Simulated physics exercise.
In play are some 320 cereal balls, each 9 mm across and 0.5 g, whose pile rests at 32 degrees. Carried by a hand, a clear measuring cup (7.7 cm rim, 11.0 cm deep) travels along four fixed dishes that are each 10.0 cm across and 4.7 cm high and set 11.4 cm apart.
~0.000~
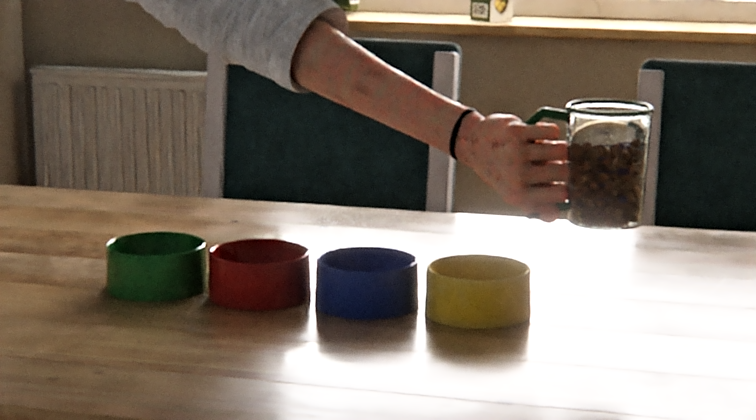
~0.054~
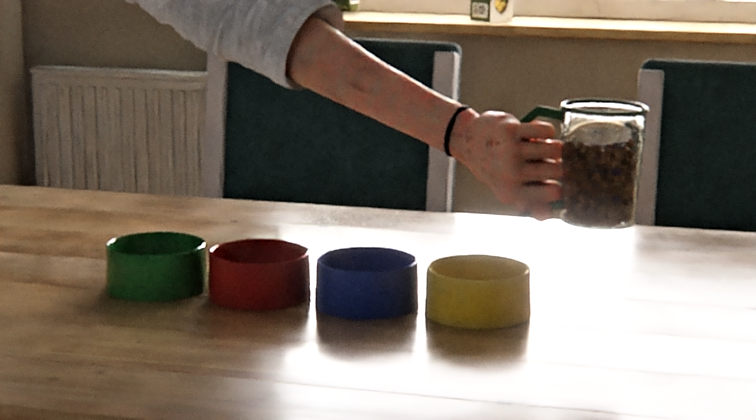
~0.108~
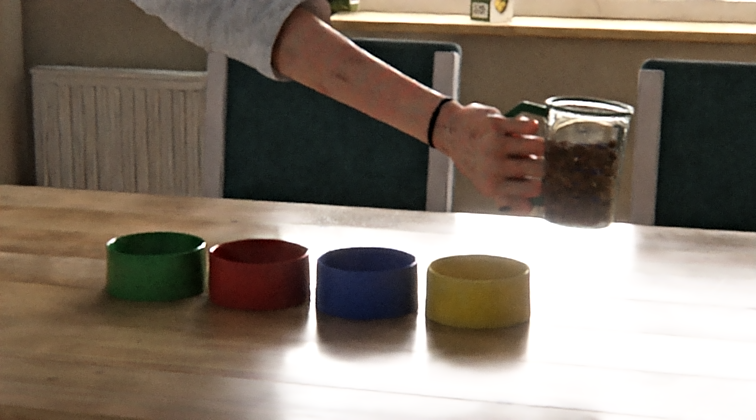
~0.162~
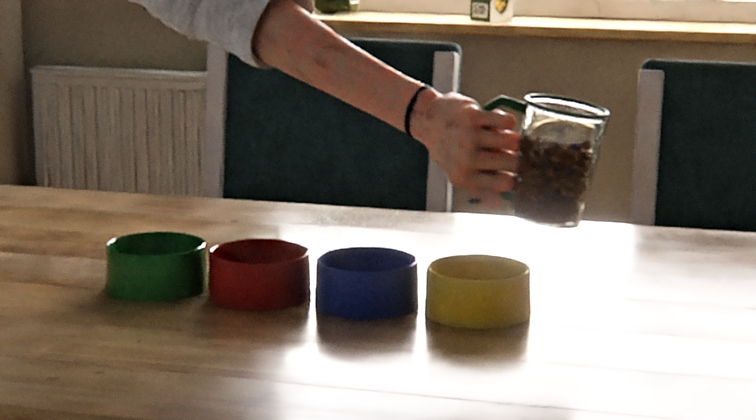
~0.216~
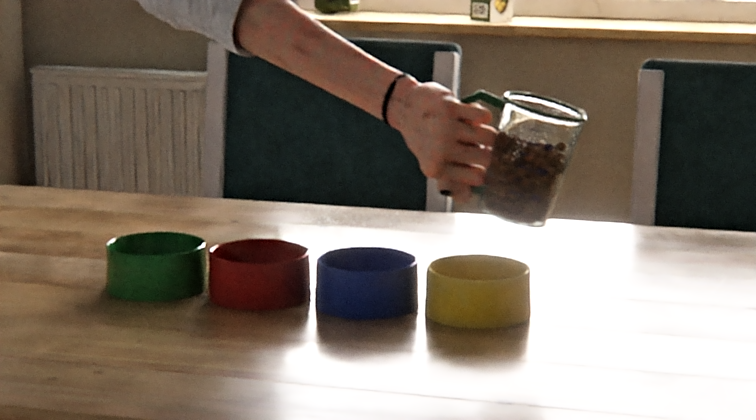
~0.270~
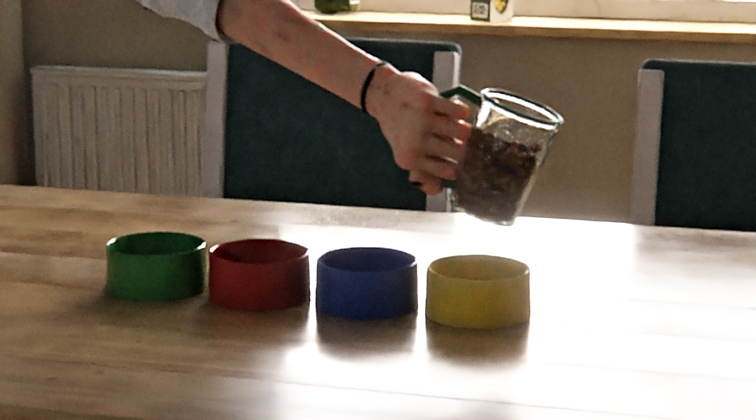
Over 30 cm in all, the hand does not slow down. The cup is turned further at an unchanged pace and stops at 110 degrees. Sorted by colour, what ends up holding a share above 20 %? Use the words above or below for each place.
Red: Below; blue: Above; green: Below; yellow: Below; counter: Below.
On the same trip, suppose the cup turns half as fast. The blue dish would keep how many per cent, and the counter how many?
It would be blue 100 and counter 0.
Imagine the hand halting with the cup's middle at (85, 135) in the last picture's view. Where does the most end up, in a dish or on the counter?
Green.
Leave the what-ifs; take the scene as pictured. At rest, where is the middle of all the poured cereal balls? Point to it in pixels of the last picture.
Around (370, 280).
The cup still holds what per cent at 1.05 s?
Roughly 100 per cent, give or take.
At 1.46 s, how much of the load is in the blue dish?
Estimate: Near 30 %.
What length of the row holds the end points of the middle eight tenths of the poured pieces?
Roughly 6 centimetres.
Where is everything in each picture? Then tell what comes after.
In the first picture, cup at (607, 165), tilt 0 degrees, lip at (651, 109), moved 0.0 cm; middle of the pieces at (604, 184); yellow dish at (478, 268); blue dish at (367, 259); red dish at (260, 252); green dish at (156, 244).
In the second picture, cup at (601, 164), tilt 1 degrees, lip at (646, 110), moved 0.6 cm; middle of the pieces at (598, 184).
In the third picture, cup at (583, 163), tilt 4 degrees, lip at (631, 111), moved 2.3 cm; middle of the pieces at (578, 182).
In the fourth picture, cup at (556, 162), tilt 9 degrees, lip at (608, 115), moved 4.9 cm; middle of the pieces at (550, 180).
In the fifth picture, cup at (529, 161), tilt 14 degrees, lip at (584, 118), moved 7.5 cm; middle of the pieces at (521, 178).
In the sixth picture, cup at (502, 159), tilt 19 degrees, lip at (560, 122), moved 10.1 cm; middle of the pieces at (493, 176); yellow dish at (478, 268); blue dish at (367, 259); red dish at (260, 252); green dish at (156, 244). Its pace works out near 95 degrees a second; the hand travels 48 cm a second.
After 0.74 s, tilt 63 degrees; cup holds 100 %.
After 1.05 s, tilt 92 degrees; cup holds 100 %.
After 1.46 s, tilt 110 degrees; cup holds 65 %, blue 30 %.
In the end, at 3.1 s, red 0 %, blue 100 %, green 0 %, yellow 0 %, counter 0 %.
